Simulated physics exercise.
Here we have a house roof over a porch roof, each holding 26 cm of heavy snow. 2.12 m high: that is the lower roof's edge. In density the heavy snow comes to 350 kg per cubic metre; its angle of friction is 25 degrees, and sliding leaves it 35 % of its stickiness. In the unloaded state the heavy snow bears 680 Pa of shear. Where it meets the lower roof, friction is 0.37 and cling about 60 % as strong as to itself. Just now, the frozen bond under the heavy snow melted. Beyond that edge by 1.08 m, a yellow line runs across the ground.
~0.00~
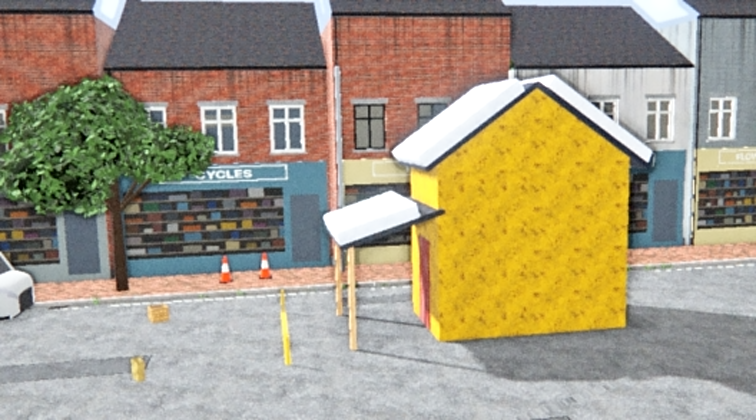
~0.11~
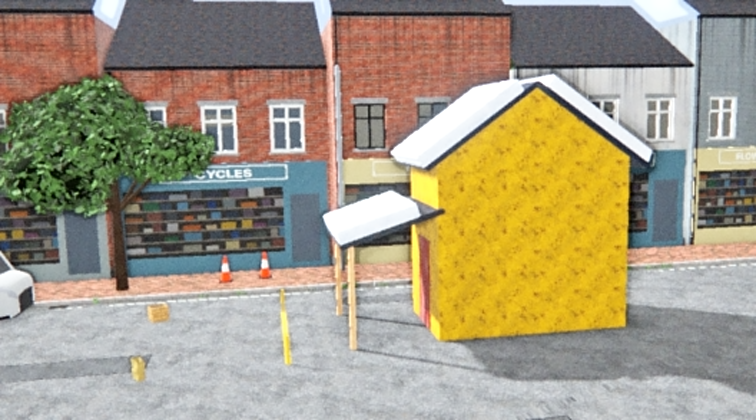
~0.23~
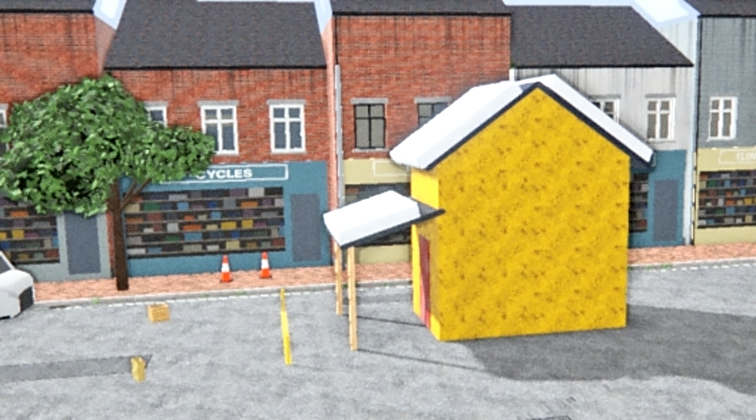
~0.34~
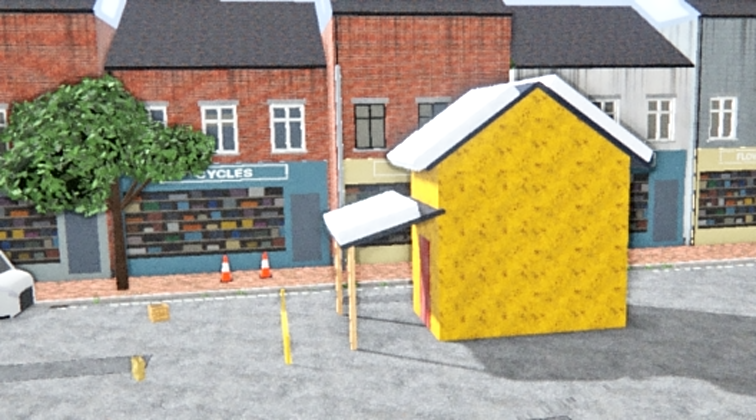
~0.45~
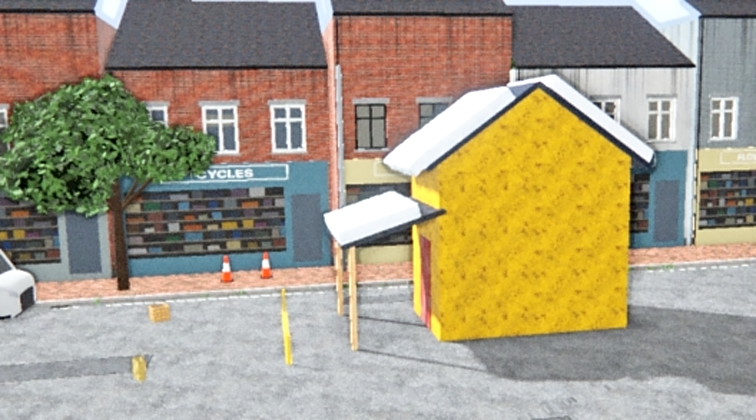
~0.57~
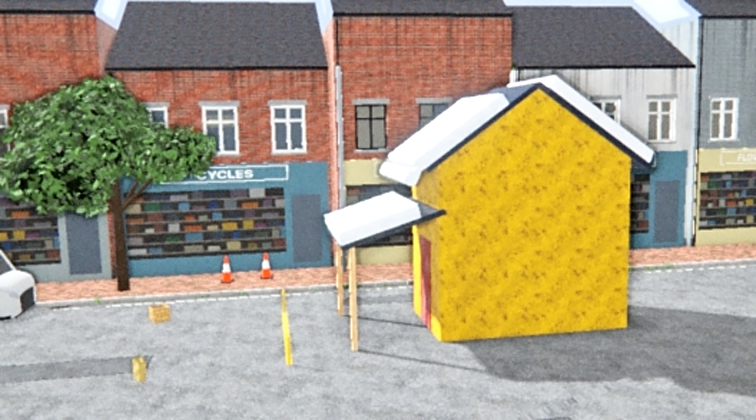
A yellow house stands on a street while snow on its roof slides slightly left and downward.
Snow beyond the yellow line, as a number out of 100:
34 %.
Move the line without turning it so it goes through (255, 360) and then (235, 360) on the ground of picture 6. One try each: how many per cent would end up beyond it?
First try around 16 % past the line, second around 8 %.
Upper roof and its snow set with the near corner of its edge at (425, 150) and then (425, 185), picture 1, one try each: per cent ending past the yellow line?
45 per cent, then 12 per cent.
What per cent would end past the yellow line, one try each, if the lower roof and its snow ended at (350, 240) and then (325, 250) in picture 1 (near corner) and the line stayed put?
Close to 35 % on the first try, close to 20 % on the next.
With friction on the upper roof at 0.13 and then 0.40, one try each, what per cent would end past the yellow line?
First some 45 %, after that some 20 %.
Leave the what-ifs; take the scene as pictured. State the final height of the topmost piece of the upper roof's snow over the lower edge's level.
I'd put it at around 0.8 m up.
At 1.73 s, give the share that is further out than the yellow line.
I'd put it at close to 0 in a hundred.
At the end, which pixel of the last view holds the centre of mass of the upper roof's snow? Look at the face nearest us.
(298, 307).
After 1.10 s, none is below the lower edge and 0 % is past the line.
After 1.73 s, 2 % is below the lower edge and 0 % is past the line.
After 2.37 s, 53 % is below the lower edge and 24 % is past the line.
After 3.00 s, 59 % is below the lower edge and 34 % is past the line.
After 3.40 s, at the end, 59 % is below the lower edge and 34 % is past the line.
